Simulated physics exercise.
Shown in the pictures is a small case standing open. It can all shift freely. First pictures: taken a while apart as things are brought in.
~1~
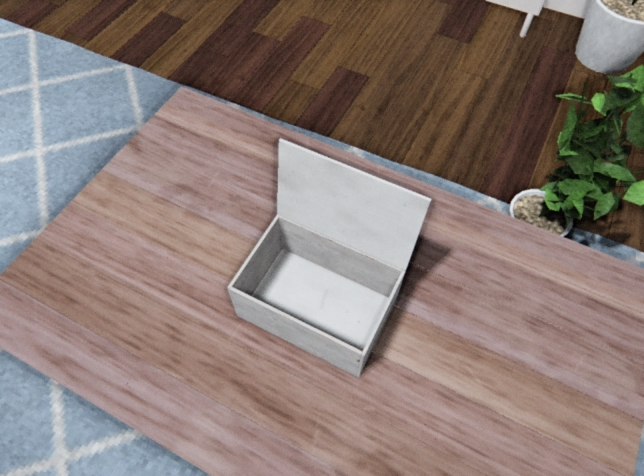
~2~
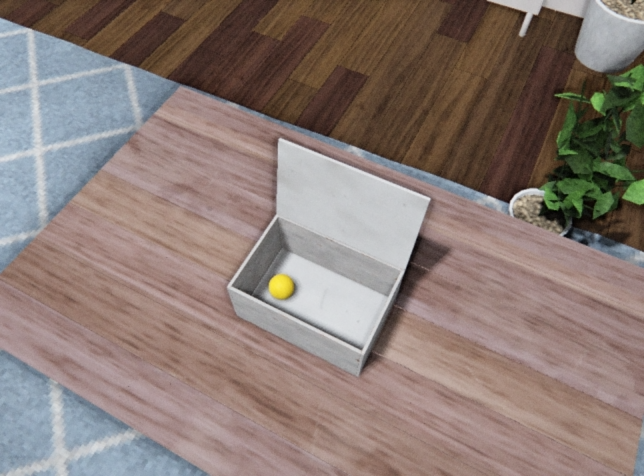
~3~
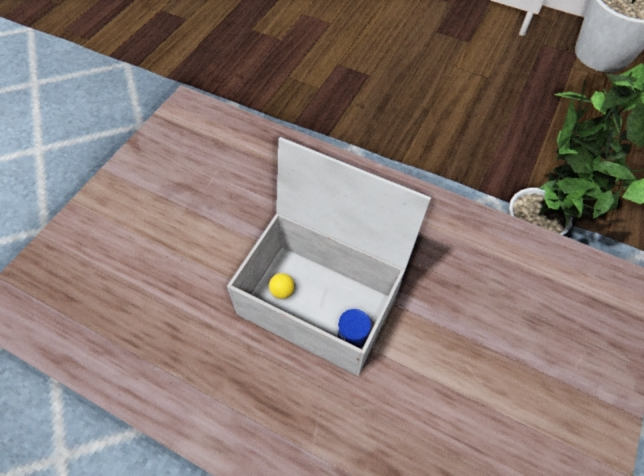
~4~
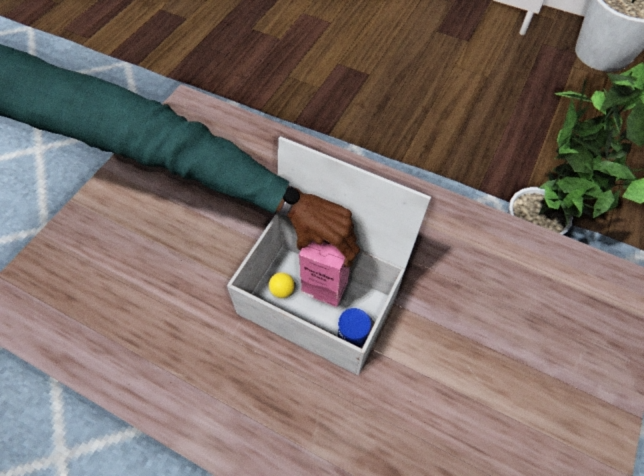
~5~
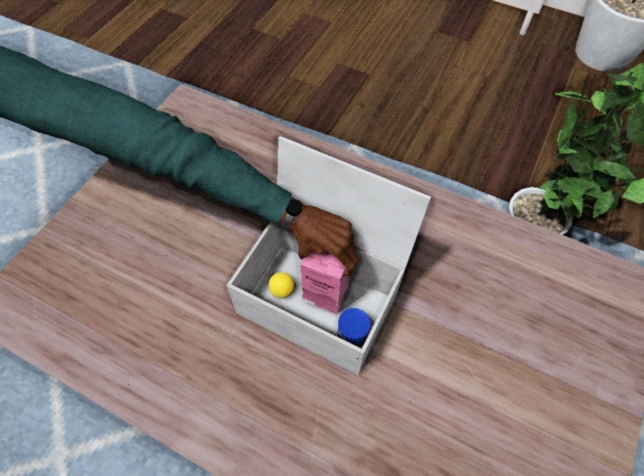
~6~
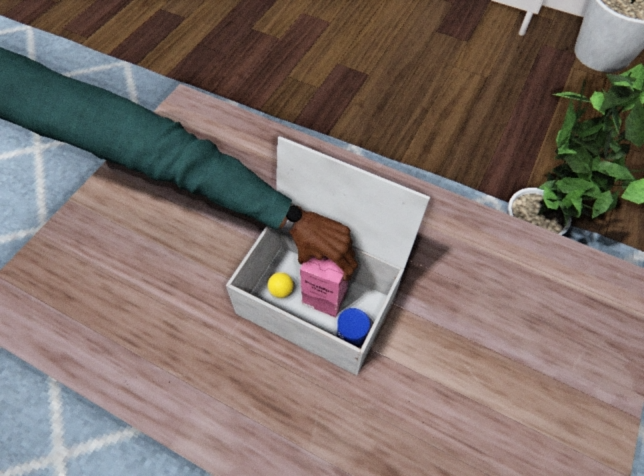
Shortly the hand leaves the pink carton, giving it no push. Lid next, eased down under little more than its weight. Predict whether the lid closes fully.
Prediction: It does not close fully.
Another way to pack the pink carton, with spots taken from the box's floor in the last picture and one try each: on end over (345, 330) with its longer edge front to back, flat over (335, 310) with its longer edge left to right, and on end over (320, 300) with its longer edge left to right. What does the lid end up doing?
At first it fails to shut, the second time it manages to shut, and the third time it fails to shut.
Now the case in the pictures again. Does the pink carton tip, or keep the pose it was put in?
Simply put, it remains unturned.
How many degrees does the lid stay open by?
Some 40 degrees above the rim, more or less.
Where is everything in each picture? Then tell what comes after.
In the first picture, the last thing is not in view yet.
In the second picture, the last thing is not in view yet.
In the third picture, the last thing is not in view yet; blue tin (354, 330).
In the fourth picture, on its way; pink carton (325, 269); blue tin (353, 330).
In the fifth picture, on its way; pink carton (326, 278); blue tin (353, 330).
In the sixth picture, in place under the hand; pink carton (325, 282); blue tin (352, 330).
Then, 1.20 s past the last view, lid starting down.
Then, 1.60 s past the last view, lid 58° above the rim.
Finally, lid 40° above the rim; all 3 still in place. Final places as the last picture's camera would see them, pink carton near (325, 282).
